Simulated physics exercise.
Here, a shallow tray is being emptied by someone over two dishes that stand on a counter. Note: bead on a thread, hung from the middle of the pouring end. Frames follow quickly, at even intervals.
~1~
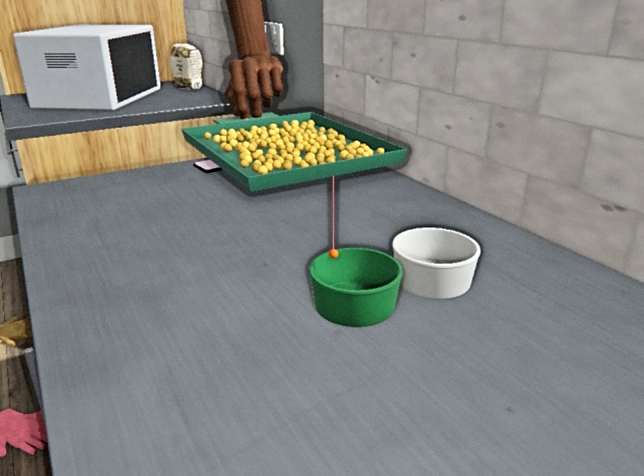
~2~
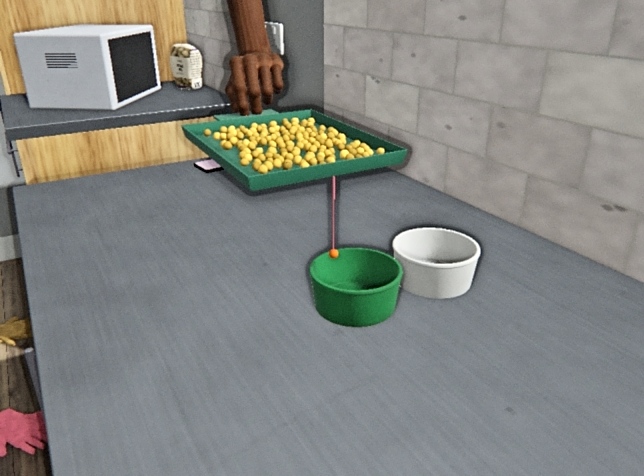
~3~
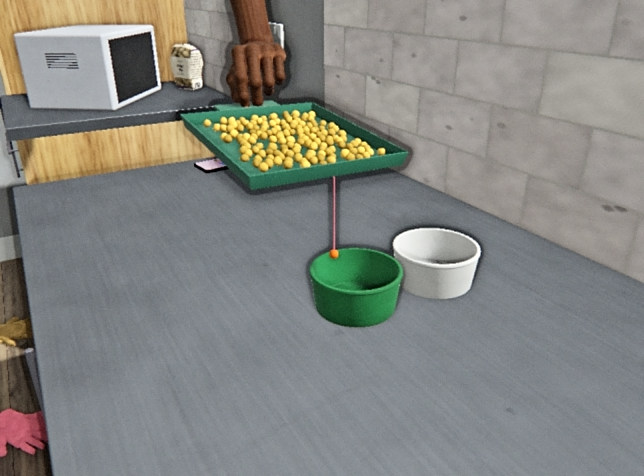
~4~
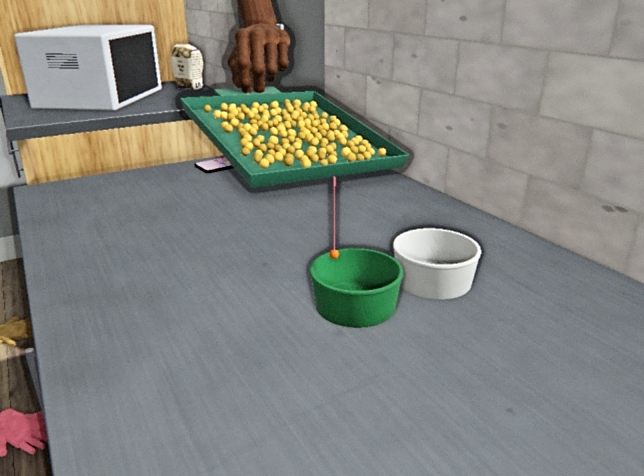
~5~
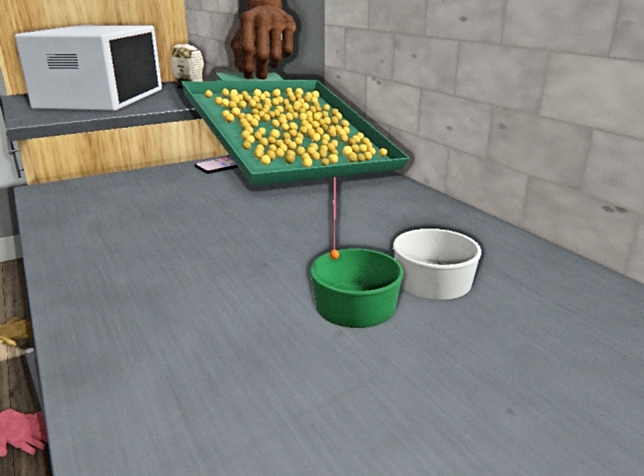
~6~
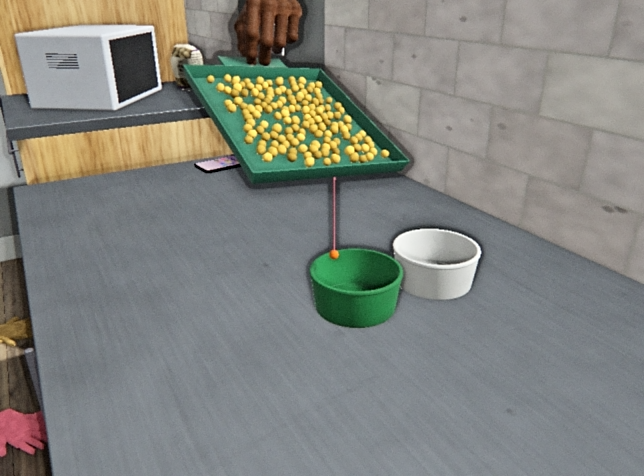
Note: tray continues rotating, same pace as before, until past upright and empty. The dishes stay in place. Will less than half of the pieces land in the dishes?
The dishes save the greater portion.
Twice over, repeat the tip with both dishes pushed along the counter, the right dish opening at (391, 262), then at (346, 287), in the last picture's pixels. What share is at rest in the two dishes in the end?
You'd get 80 in a hundred first and 30 in a hundred after that.
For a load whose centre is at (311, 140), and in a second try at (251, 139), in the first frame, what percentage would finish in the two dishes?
In order, 70 % then 60 %.
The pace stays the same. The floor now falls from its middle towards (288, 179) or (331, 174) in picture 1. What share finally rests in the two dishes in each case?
The first try yields 10 percent and the second 40 percent.
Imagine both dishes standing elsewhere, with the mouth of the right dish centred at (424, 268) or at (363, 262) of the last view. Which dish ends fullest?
Result, try one: The dish at right; try two: The dish at right.
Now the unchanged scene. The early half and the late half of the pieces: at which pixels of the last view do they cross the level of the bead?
Points: About (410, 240), then about (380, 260).
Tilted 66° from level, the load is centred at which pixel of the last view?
Around (360, 145).
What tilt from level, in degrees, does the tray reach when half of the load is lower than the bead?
The tilt then is about 115°.
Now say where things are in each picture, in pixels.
The first picture shows corners of the pouring end near (251, 176) and (402, 149), level; middle of the load near (279, 144), puffed corn balls; left dish near (381, 303); right dish near (463, 277); bead on its thread near (333, 254).
The second picture shows corners of the pouring end near (251, 175) and (403, 149), level; middle of the load near (279, 142).
The third picture shows corners of the pouring end near (252, 174) and (404, 151), tipped barely, lowest at the right corner; middle of the load near (280, 137).
The fourth picture shows corners of the pouring end near (253, 173) and (405, 154), tipped a little, lowest at the right corner; middle of the load near (281, 129).
The fifth picture shows corners of the pouring end near (254, 171) and (405, 157), tipped clearly, lowest at the right corner; middle of the load near (282, 121).
The sixth picture shows corners of the pouring end near (255, 170) and (405, 159), tipped clearly, lowest at the right corner; middle of the load near (307, 118); left dish near (381, 304); right dish near (463, 278).
Shortly afterwards, tray tipped steeply; all but a few on the tray; only a few in the right dish; a little in the air.
Next, tray tipped past a quarter turn; the bulk on the tray; a little in the left dish; a little in the right dish; only a few outside both; only a few in the air.
Some moments later, tray tipped past a quarter turn; near a third in the left dish; near a quarter in the right dish; near a third outside both.
In the end, tray tipped past a quarter turn; near a third in the left dish; near a quarter in the right dish; near a third outside both.
